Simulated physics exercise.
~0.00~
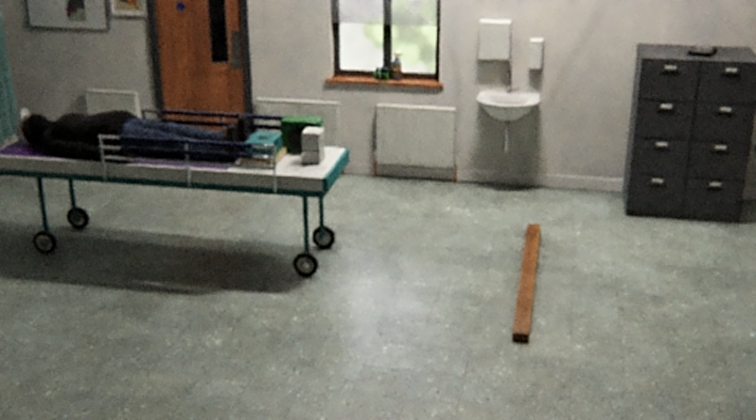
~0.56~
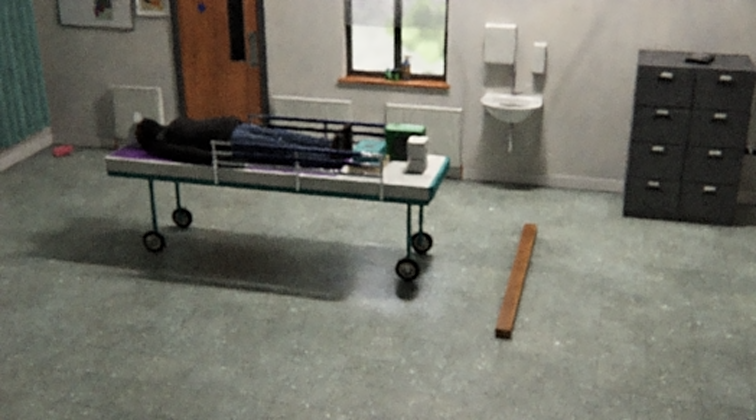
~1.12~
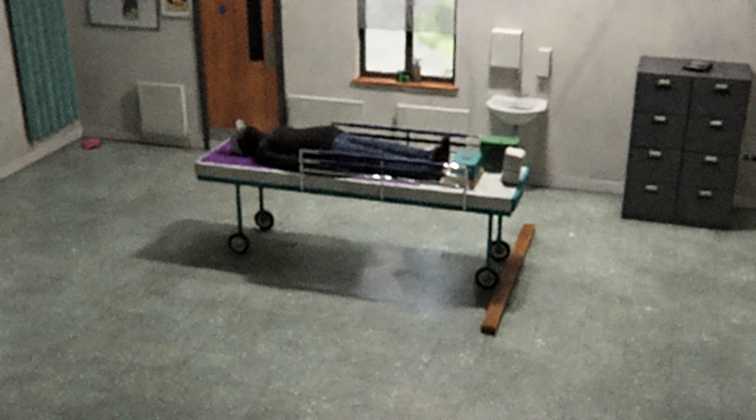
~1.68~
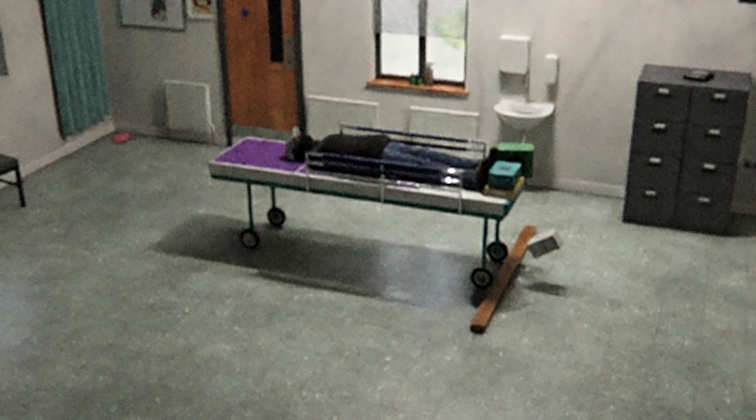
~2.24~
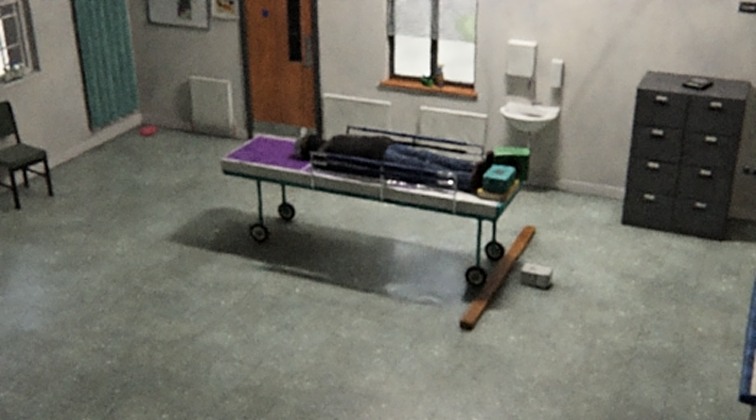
Trolley carrying a lying person rolls right and stops at a wooden sill, the white box tumbling off onto the floor.
